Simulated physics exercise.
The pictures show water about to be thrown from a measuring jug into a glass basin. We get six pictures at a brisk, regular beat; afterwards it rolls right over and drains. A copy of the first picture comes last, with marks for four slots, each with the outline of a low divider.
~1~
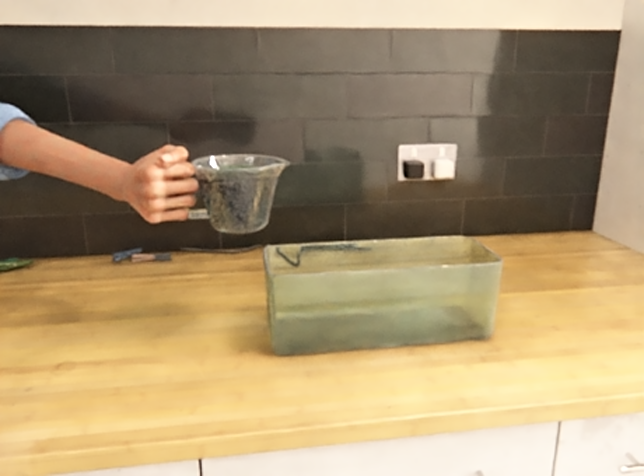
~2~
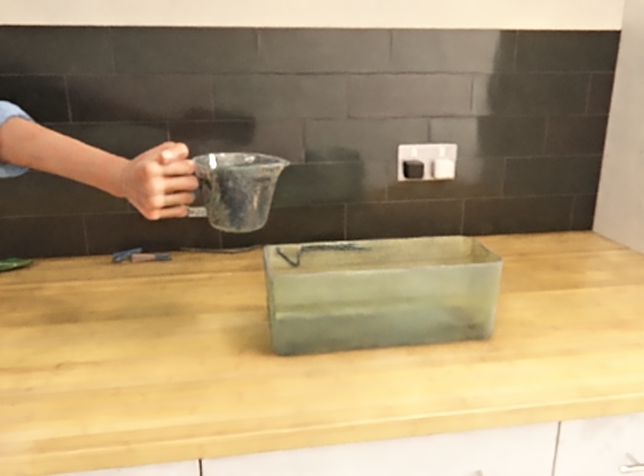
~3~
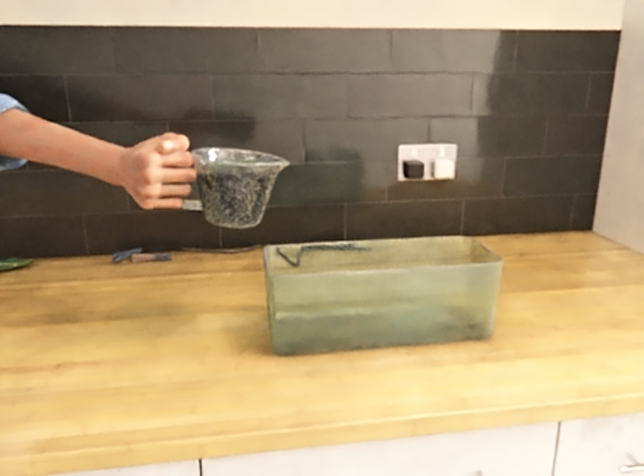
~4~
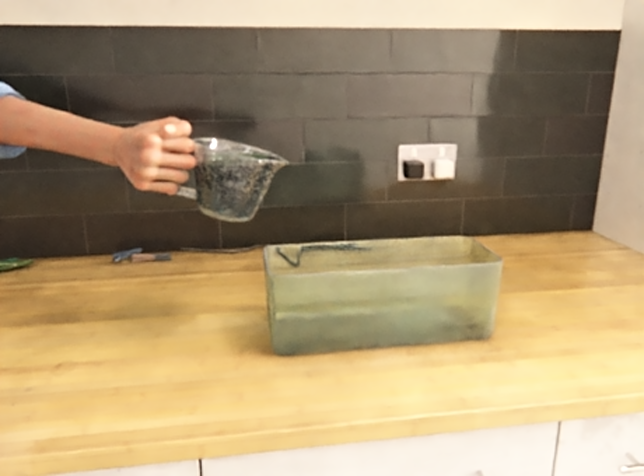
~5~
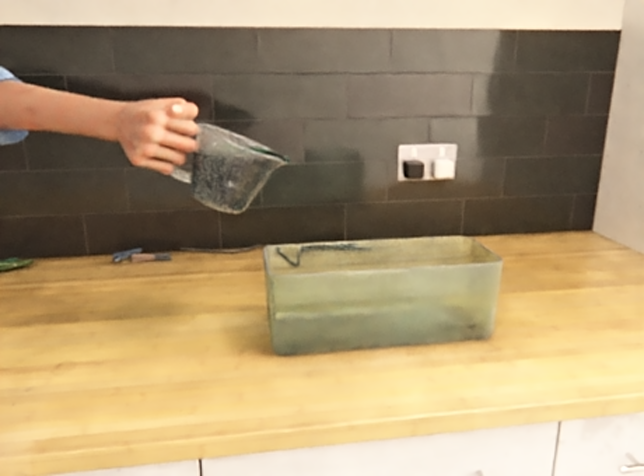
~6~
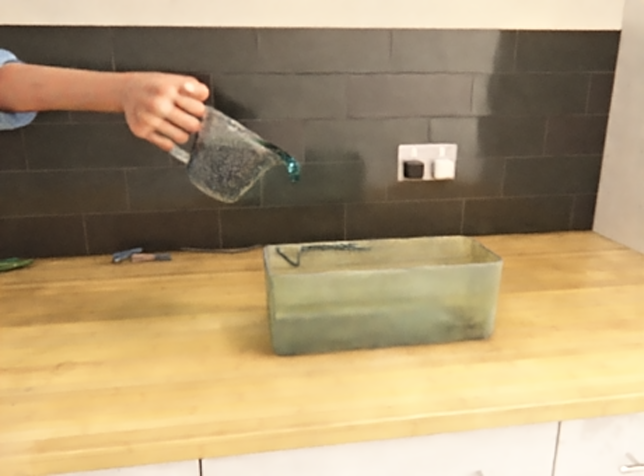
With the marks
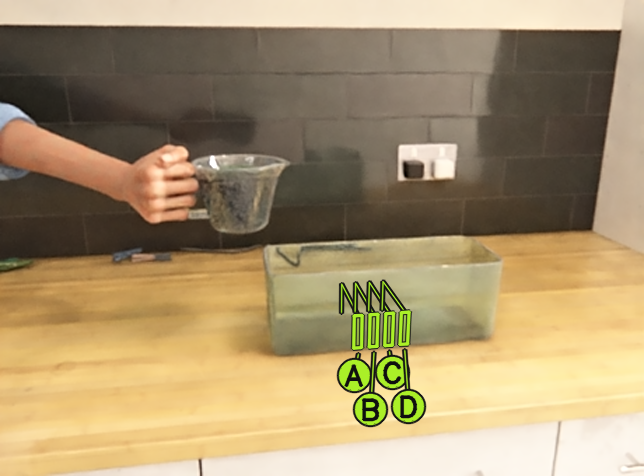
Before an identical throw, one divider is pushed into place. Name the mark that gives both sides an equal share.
Use position B.
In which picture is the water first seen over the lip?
Picture 5.
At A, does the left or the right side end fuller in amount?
The right one.
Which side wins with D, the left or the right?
The left side.
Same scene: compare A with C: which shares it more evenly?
Position A.
On the marked copy, A at (358, 353); B at (373, 352); C at (389, 351); D at (404, 350).
Choosing A, about 16 % ends left of the wall and 83 % right of it.
Choosing B, about 53 % ends left of the wall and 45 % right of it.
Choosing C, about 91 % ends left of the wall and 4 % right of it; 4 % is lost outside.
Choosing D, about 93 % ends left of the wall and 4 % right of it.
